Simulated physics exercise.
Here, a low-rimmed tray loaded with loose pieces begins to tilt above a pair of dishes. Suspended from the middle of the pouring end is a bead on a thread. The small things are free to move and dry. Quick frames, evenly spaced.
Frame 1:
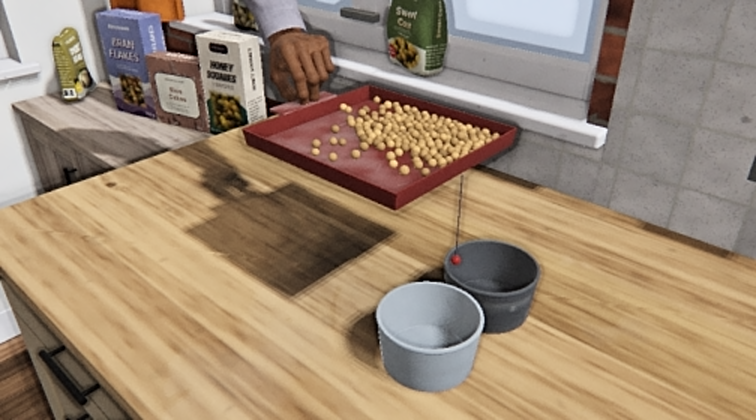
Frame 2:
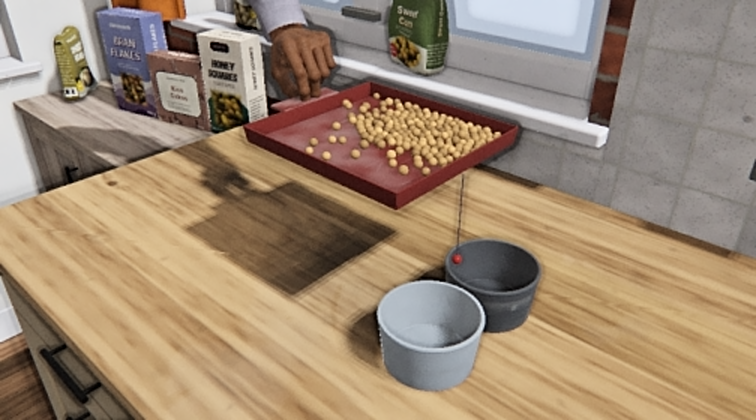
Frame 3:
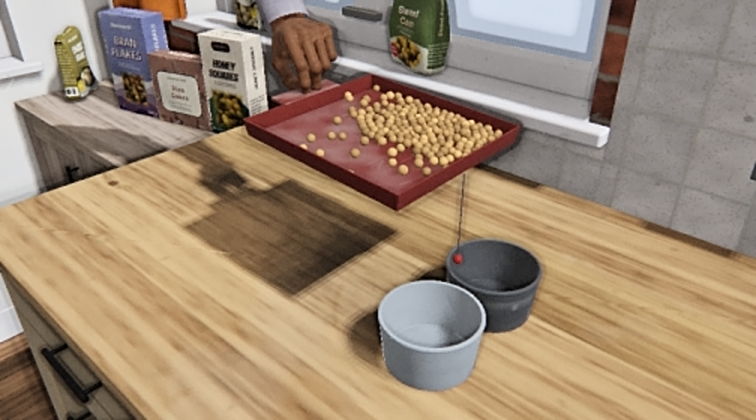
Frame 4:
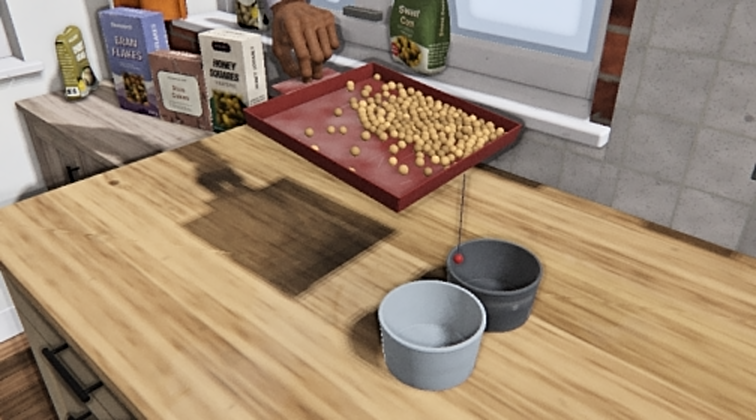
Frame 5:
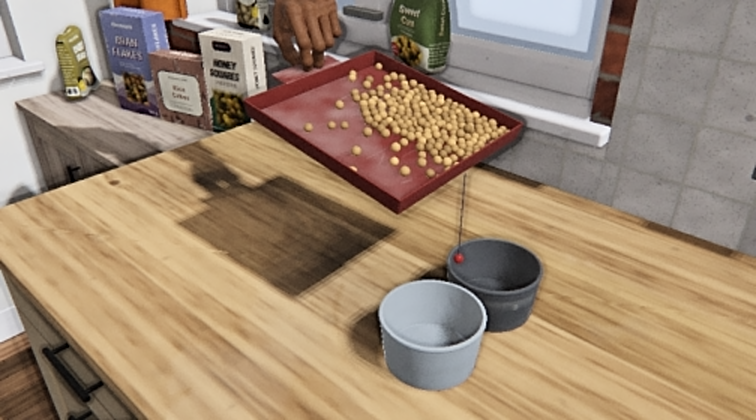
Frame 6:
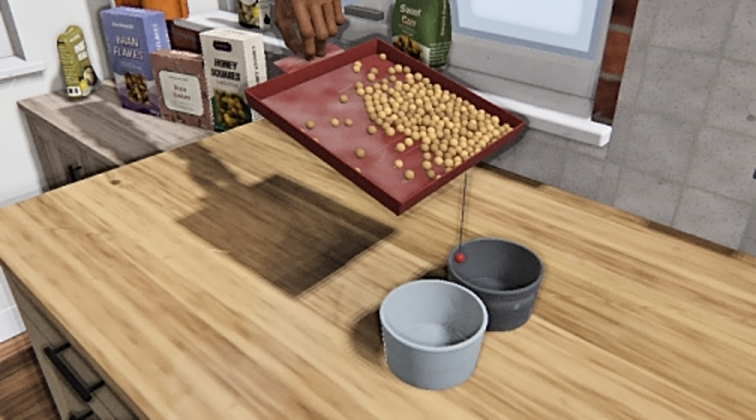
A hand steadily tilts a red tray of round wooden beads above two gray dishes.
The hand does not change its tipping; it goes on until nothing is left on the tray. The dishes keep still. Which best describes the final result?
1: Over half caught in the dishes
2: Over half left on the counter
The answer is 1.
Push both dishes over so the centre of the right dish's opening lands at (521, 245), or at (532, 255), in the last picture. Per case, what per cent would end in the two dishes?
Trial 1 around 40 percent, trial 2 around 50 percent.
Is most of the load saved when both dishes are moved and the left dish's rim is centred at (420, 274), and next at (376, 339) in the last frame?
Place 1: Lower than half; place 2: Higher than half.
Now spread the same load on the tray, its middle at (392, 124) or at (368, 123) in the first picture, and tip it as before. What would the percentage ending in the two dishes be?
Some 80 and then some 80 per cent.
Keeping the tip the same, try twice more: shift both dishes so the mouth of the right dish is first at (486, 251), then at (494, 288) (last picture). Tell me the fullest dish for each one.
The first try: The left one. The second: The left-hand dish.
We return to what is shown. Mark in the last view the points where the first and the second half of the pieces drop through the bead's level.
Roughly at (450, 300) first, and then at (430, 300).
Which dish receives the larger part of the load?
Winner, as observed: The left-positioned one.
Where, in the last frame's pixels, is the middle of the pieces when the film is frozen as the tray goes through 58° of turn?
Its middle sits at about pixel (447, 140).
Just after the last frame, tray tipped steeply; almost all on the tray; just a few in the air.
A moment on, tray tipped right over; roughly a quarter on the tray; roughly a third in the left dish; about a tenth in the right dish; about a tenth outside both; roughly a quarter in the air.
Further on, tray tipped past a quarter turn; the larger part in the left dish; about a tenth in the right dish; roughly a quarter outside both.
When it is over, tray tipped past a quarter turn; the larger part in the left dish; about a tenth in the right dish; roughly a quarter outside both.
